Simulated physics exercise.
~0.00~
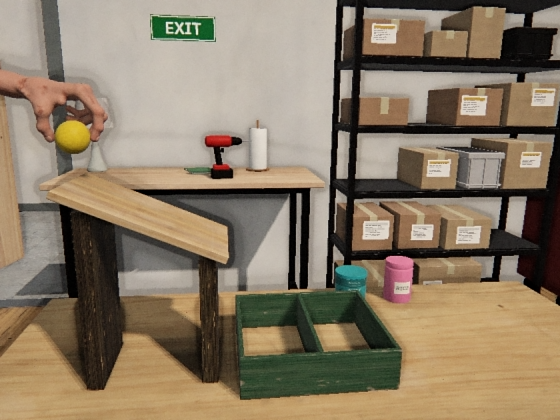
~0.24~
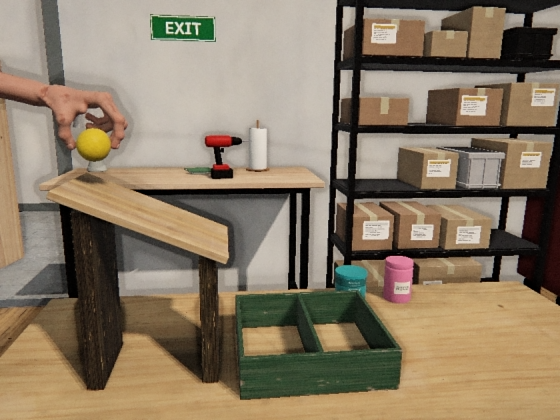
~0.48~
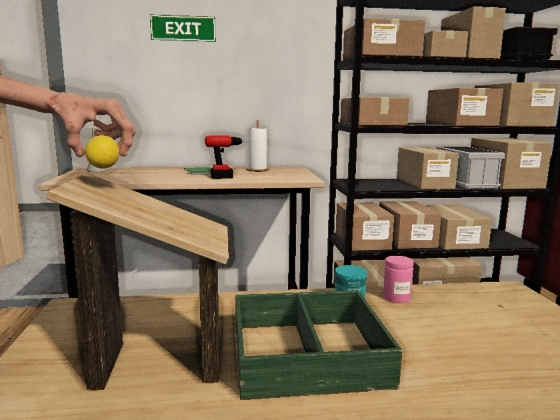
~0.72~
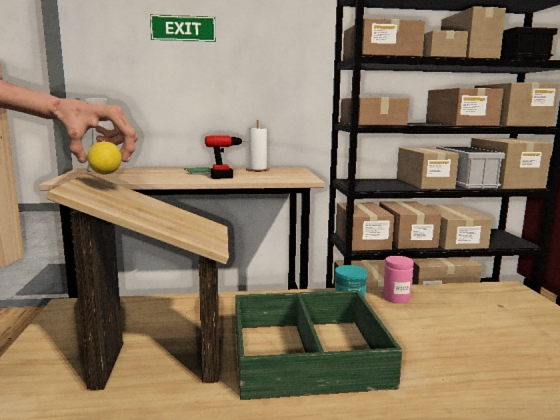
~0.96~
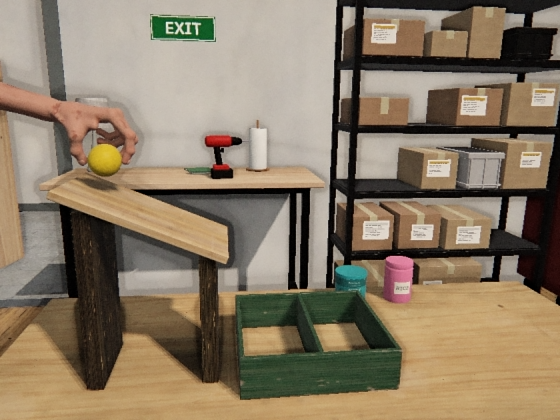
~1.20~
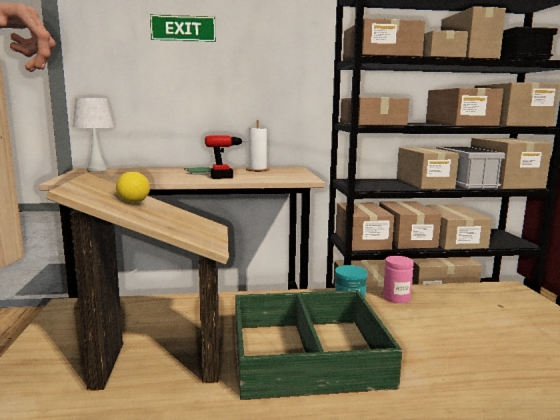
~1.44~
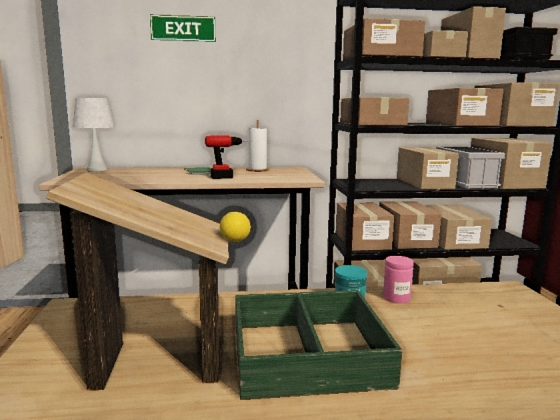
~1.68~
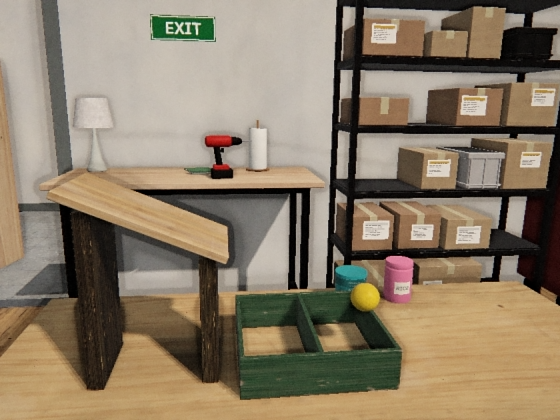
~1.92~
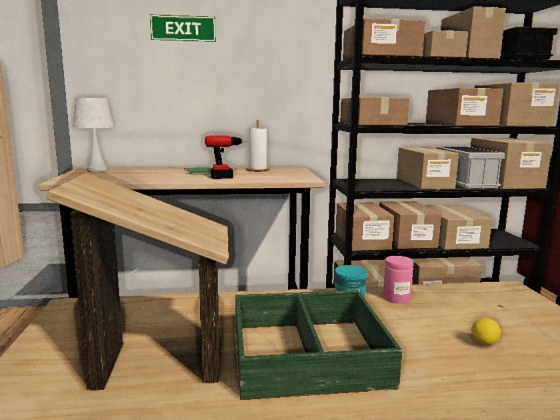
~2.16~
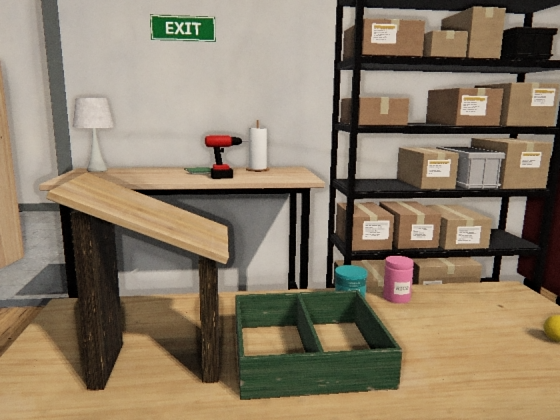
A hand held a yellow lemon over the top of a slanted wooden board and let go, and the lemon rolled down, flew off the low end, cleared both bays of the green tray and rolled away across the table to the right edge.
